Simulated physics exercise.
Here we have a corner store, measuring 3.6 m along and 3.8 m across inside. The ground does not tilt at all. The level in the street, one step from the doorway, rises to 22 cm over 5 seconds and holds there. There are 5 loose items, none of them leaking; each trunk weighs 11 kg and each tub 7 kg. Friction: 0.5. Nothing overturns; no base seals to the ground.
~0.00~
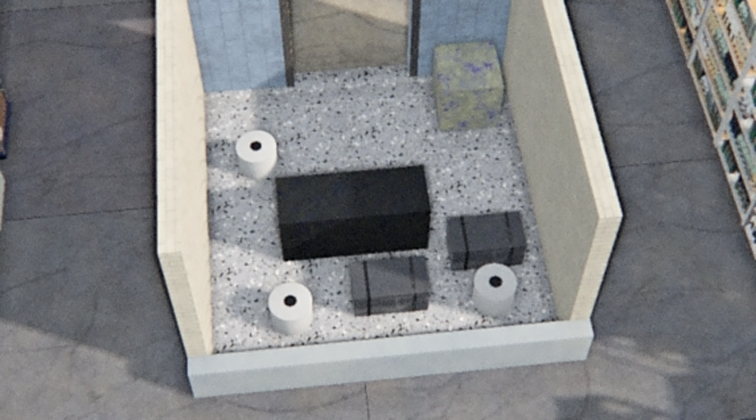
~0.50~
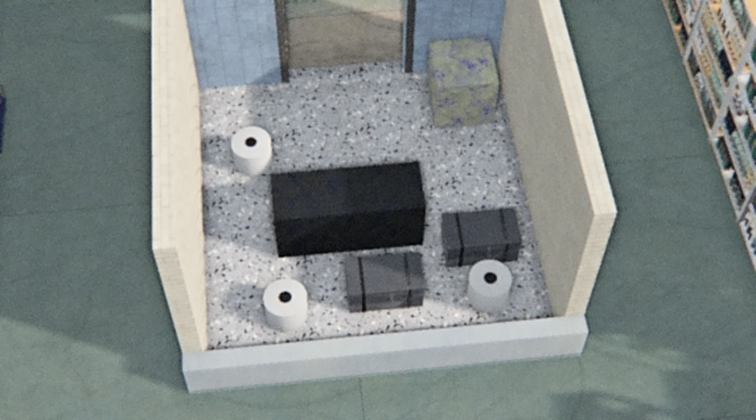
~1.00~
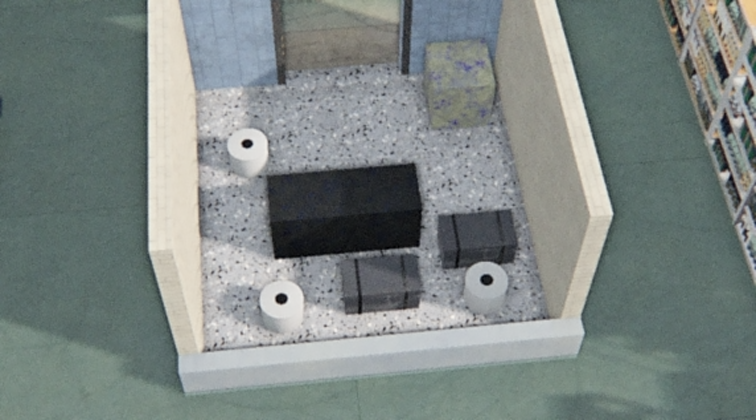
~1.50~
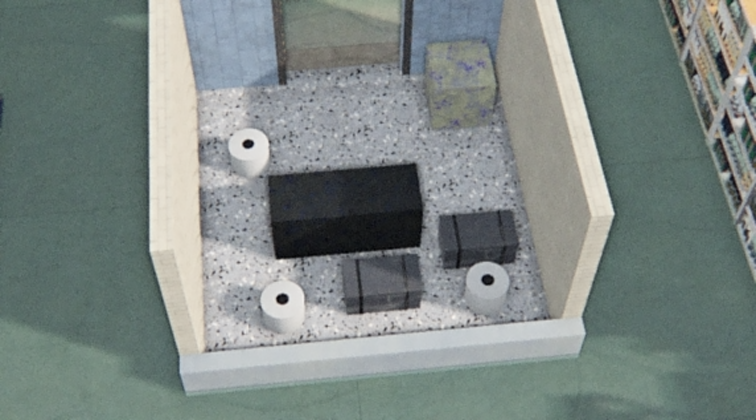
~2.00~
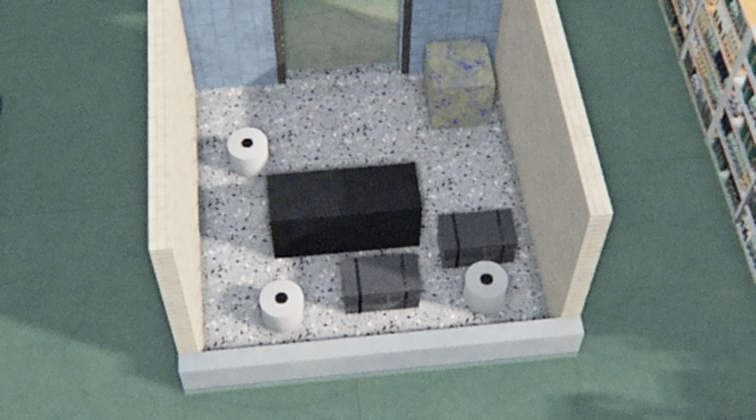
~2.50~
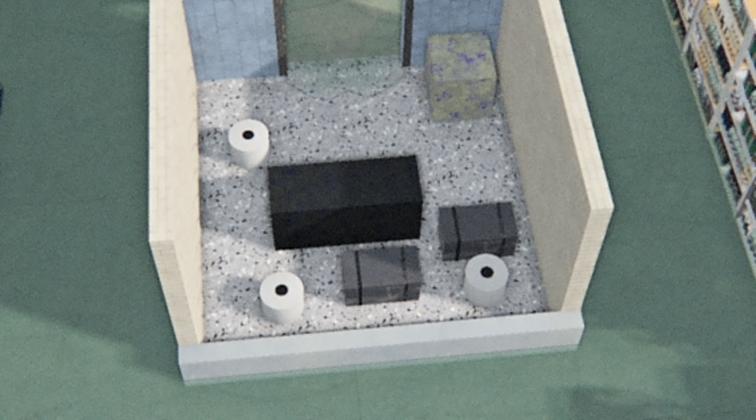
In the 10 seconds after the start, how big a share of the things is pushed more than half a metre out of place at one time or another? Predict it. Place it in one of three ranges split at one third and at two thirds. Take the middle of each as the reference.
It's going to be somewhere in the middle, I reckon.
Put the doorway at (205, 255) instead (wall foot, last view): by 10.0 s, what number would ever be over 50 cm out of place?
In that case the number is 5.
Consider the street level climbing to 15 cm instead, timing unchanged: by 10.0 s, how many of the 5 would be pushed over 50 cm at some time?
Then it comes to 1.
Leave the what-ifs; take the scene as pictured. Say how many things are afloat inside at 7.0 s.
I'd say 1 of them.
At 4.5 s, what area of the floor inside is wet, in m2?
Roughly 4.5 m2 of it is wet.
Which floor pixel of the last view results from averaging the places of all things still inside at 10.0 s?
Mean floor pixel: About (345, 260).
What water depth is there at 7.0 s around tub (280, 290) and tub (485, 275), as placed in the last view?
I'd estimate 1 cm for the first and 3 cm for the second.
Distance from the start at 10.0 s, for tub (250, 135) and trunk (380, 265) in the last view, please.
In that order: 50 cm, 30 cm.
After 3.5 s 0 of 5 are over 50 cm from their spots; 0 afloat.
After 4.5 s 0 of 5 are over 50 cm from their spots; 0 afloat.
After 7.0 s 0 of 5 are over 50 cm from their spots; 1 afloat.
After 10.0 s 2 of 5 are over 50 cm from their spots, and 3 have been at some point; 5 afloat.
